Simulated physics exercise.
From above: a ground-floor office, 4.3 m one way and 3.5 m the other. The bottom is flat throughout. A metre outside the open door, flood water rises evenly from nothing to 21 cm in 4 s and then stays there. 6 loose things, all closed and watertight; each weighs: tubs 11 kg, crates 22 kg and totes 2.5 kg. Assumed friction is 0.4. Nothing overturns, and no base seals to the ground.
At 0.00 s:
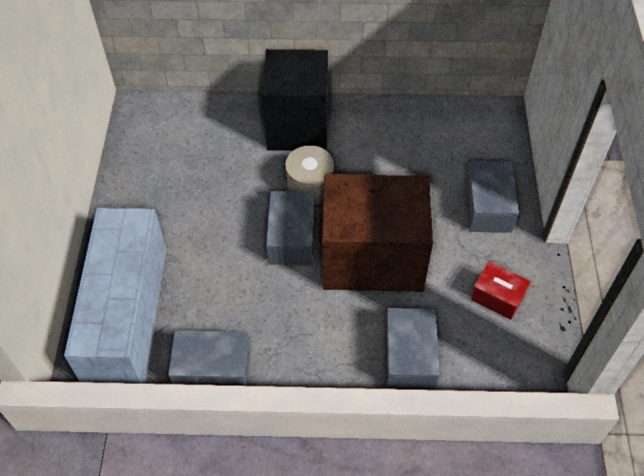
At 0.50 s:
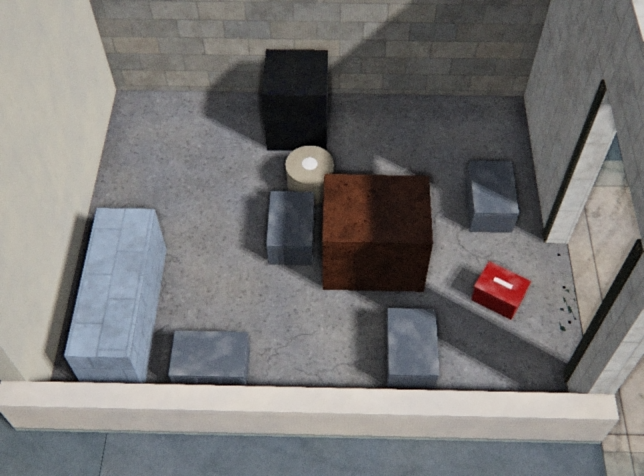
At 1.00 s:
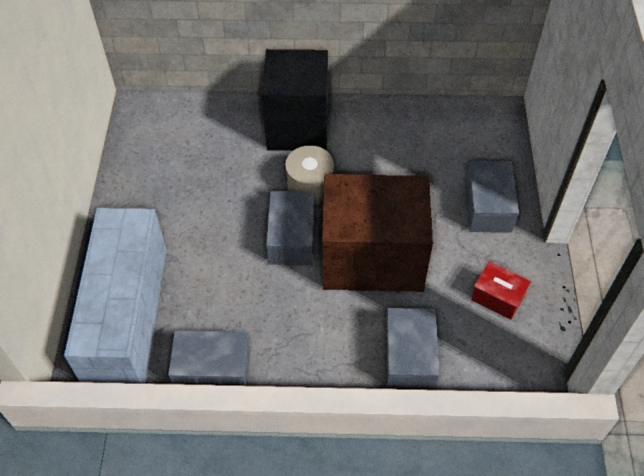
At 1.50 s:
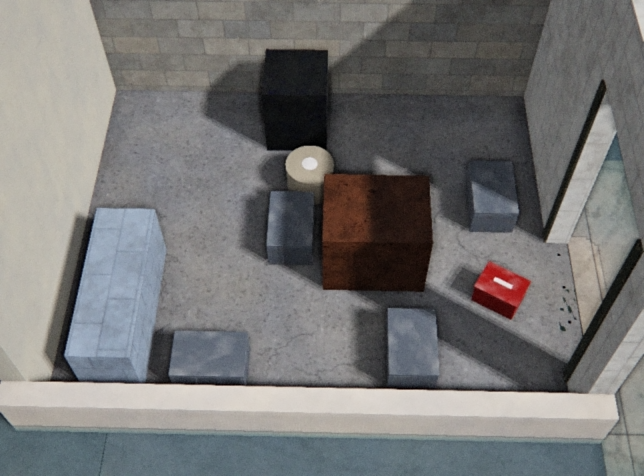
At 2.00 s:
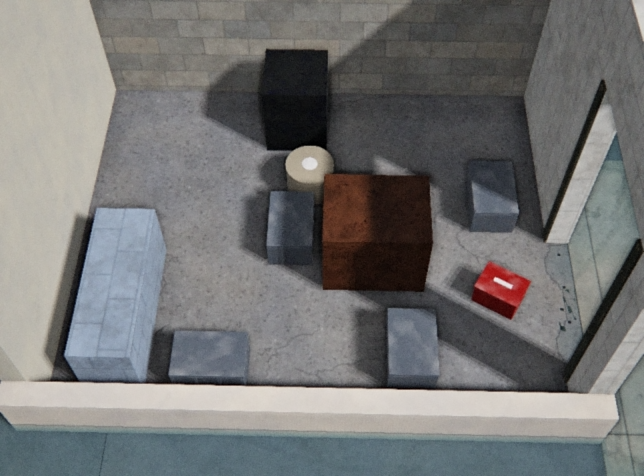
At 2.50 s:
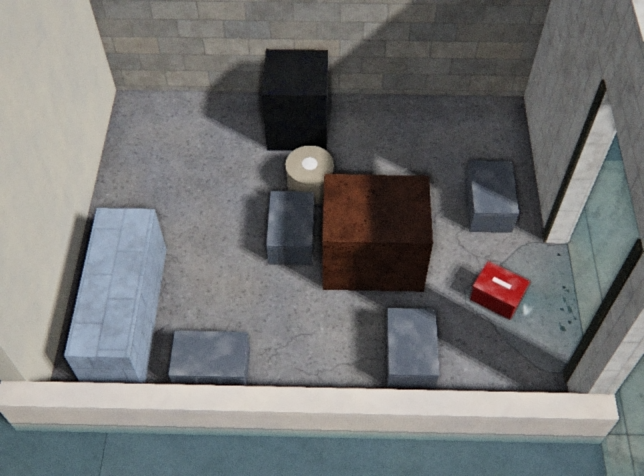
Office floor seen from above with scattered blocks as water spreads outside, then creeps through the open doorway around a red tote.
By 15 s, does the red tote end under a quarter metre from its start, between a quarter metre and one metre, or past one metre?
Past one metre.
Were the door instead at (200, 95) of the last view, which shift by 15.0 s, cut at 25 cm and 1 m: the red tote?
Then the red tote travels far.
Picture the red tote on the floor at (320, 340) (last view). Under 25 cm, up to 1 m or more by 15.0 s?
Well, it gets shoved far.
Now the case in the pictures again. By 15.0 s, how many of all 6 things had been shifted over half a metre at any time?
All told, that gives 6.
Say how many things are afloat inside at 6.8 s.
Count at that moment: 1.
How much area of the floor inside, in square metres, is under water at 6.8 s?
10.5 m2.
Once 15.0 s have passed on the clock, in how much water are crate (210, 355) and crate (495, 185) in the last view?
Roughly 16 and 15 cm.
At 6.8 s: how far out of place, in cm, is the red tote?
Close to 300 cm.
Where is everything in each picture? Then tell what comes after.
The first picture shows the red tote at (503, 284) rests on the ground; water covers 0.0 m2; 0 of 6 have shifted.
The second picture shows the red tote at (503, 284) rests on the ground; 0.0 m2 under water; 0 of 6 have shifted.
The third picture shows the red tote at (503, 284) rests on the ground; 0.0 m2 under water; 0 of 6 have shifted.
The fourth picture shows the red tote at (503, 284) rests on the ground; water covers 0.0 m2; 0 of 6 have shifted.
The fifth picture shows the red tote at (503, 284) rests on the ground; 0.0 m2 under water; 0 of 6 have shifted.
The sixth picture shows the red tote at (502, 284), on the bottom; water covers 0.5 m2; 0 of 6 have shifted.
After 3.5 s the red tote is near (443, 291), 0.5 m from its start, afloat; 1 afloat.
After 6.8 s the red tote is near (185, 243), 2.8 m from its start, afloat; 1 afloat.
After 11.0 s the red tote is near (180, 103), 3.6 m from its start, afloat; 4 afloat.
After 15.0 s the red tote is near (139, 76), 4.1 m from its start, afloat; 6 afloat.
